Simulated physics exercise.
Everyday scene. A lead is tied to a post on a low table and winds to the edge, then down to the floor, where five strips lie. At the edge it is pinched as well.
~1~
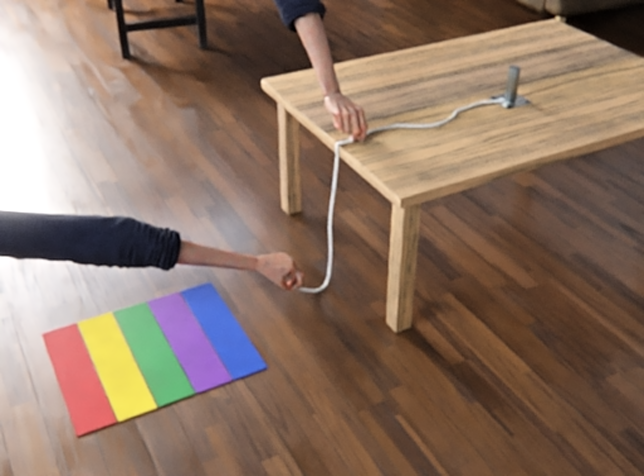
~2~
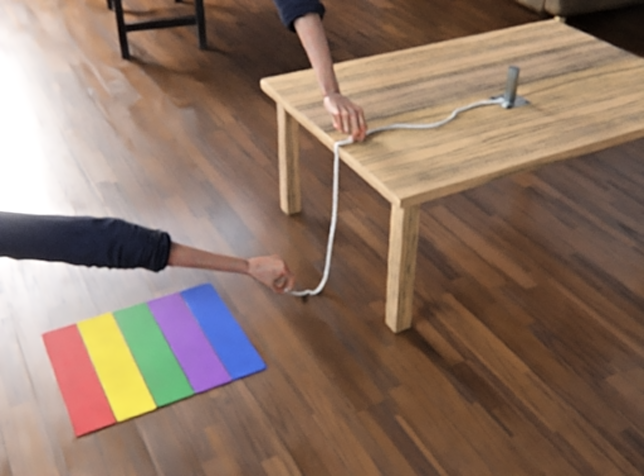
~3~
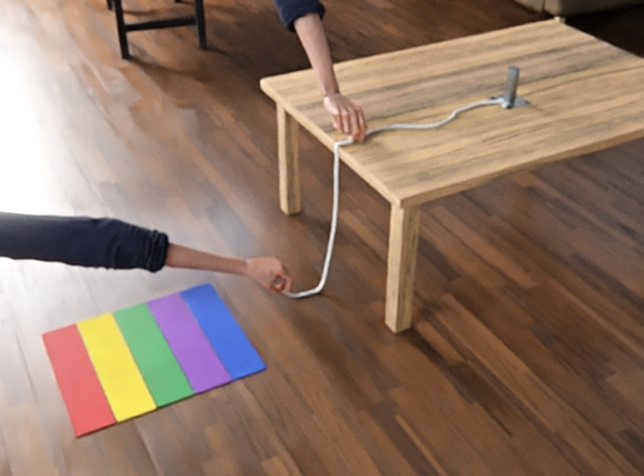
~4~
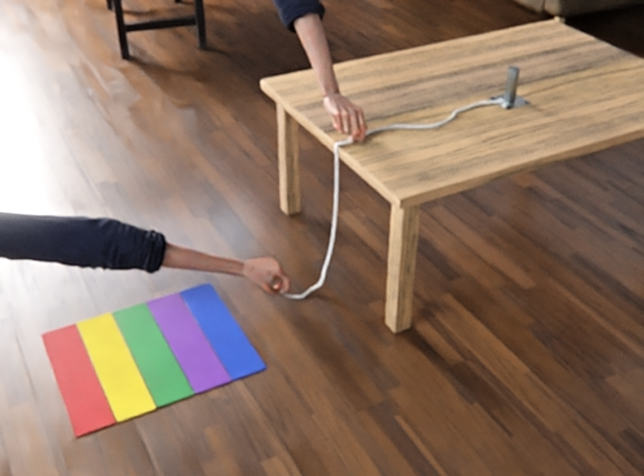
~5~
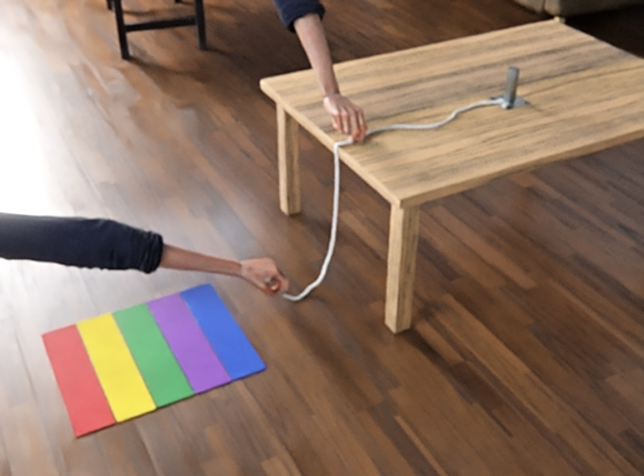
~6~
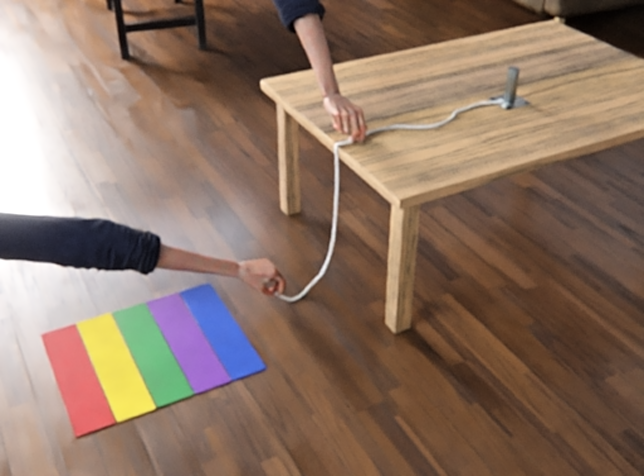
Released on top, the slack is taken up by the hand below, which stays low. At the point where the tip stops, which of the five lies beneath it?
The purple strip lies beneath it.
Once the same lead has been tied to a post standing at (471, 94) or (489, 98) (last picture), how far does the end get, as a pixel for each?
You'd see it somewhere around (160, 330), and then around (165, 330).
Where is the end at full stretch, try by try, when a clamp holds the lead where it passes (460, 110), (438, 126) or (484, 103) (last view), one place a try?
It comes to rest around (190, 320), (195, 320) and (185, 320) respectively.
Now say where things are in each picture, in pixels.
The first picture shows end (295, 287); blue (240, 356); purple (205, 369); green (167, 382); yellow (130, 395); red (89, 409).
The second picture shows end (286, 290); lead through (477, 104) (440, 124) (374, 131) (337, 164) (334, 221) (325, 278).
The third picture shows end (283, 291).
The fourth picture shows end (281, 292); lead through (476, 105) (440, 124) (374, 131) (337, 164) (335, 221) (323, 279).
The fifth picture shows end (279, 293).
The sixth picture shows end (276, 293); lead through (476, 105) (440, 124) (374, 131) (337, 164) (335, 221) (318, 278).
Soon after, end near (253, 301); short of the strips.
Then, end near (210, 315); over blue.
At full stretch, end near (185, 323); over purple. It halts on the purple strip.
